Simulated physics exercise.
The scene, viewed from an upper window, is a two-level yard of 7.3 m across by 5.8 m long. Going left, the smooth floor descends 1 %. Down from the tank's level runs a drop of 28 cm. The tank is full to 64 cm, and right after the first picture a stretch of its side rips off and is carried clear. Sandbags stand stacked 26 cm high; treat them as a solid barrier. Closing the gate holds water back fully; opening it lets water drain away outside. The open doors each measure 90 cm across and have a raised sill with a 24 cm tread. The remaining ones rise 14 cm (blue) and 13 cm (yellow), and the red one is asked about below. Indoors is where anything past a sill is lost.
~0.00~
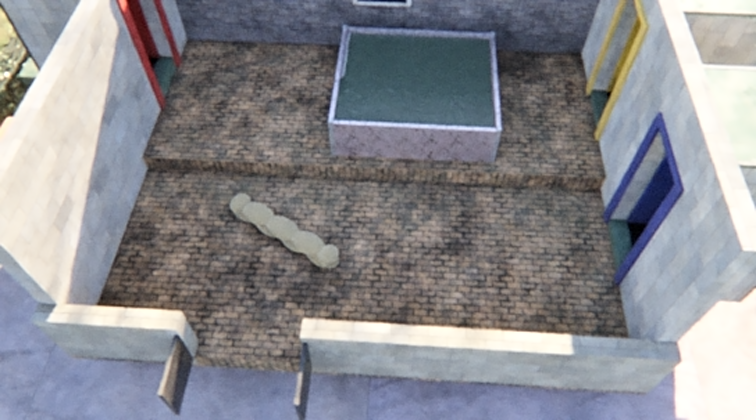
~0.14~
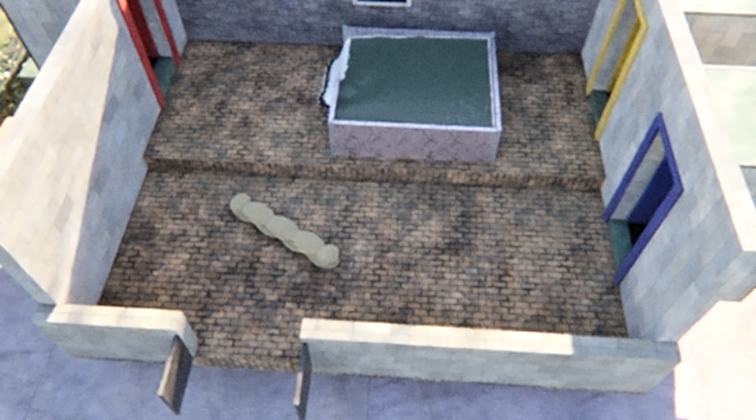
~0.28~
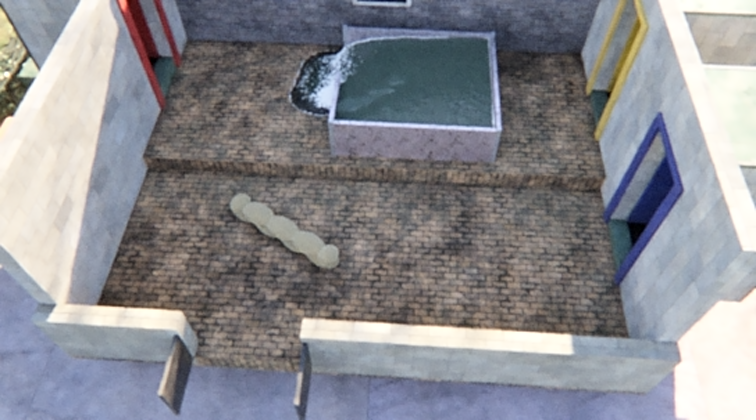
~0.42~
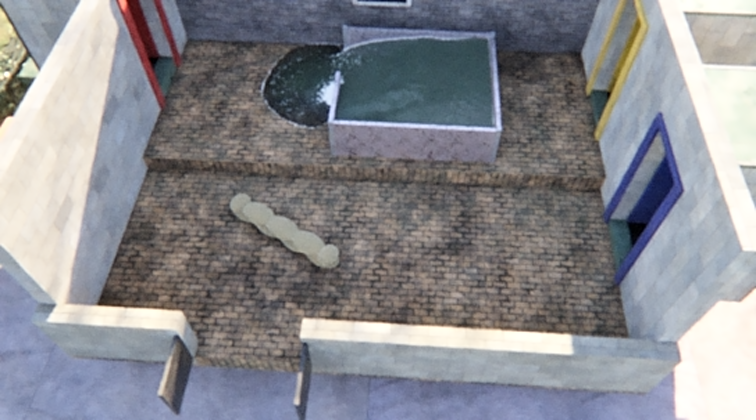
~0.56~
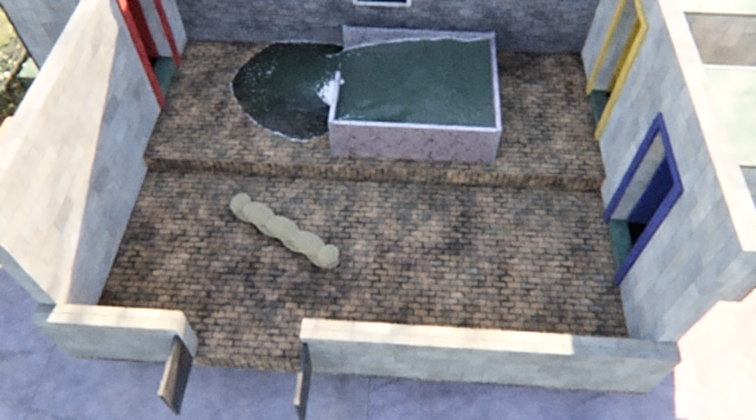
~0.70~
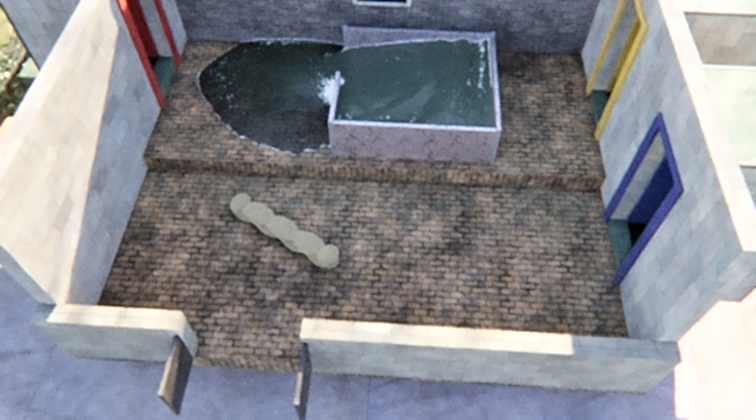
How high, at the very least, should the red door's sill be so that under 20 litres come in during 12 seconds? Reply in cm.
It should be at least 32 cm or so.
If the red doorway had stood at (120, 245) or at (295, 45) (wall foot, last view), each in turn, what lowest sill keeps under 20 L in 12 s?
Roughly 15 and 22 cm.
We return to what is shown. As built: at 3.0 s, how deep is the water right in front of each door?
Red door: 36 cm; blue door: 0 cm; yellow door: 0 cm.
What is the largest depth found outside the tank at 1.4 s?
51 cm.
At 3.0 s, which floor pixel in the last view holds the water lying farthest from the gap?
The farthest wet point sits near (88, 333) in the last view.
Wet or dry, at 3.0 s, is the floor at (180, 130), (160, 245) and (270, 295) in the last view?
Taking the spots one by one: Swamped, swamped, untouched.
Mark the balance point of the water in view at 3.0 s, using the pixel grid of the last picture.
Look at about (318, 106) in the last view.
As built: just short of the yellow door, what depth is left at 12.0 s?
Lab note: Depth approx. 1.5 cm.
After 1.4 s water covers 20 % of the floor, deepest (51 cm) near (188, 40); 27 cm at the red door, 0 litres in over its 25 cm sill.
After 3.0 s water covers 30 % of the floor, deepest (40 cm) near (183, 53); 36 cm at the red door, 49 litres in over its 25 cm sill.
After 12.0 s water covers 85 % of the floor, deepest (15 cm) near (92, 320); 11 cm at the red door, 83 litres in over its 25 cm sill.
At the red door as built, the water arrived by 0.9 s and peaked near 38 cm at 2.0 s.
With a sill of 26.5 cm, 62 litres would have come in within the 12 s; with 35.5 cm, 6 litres. So under 20 litres takes about 32 cm.
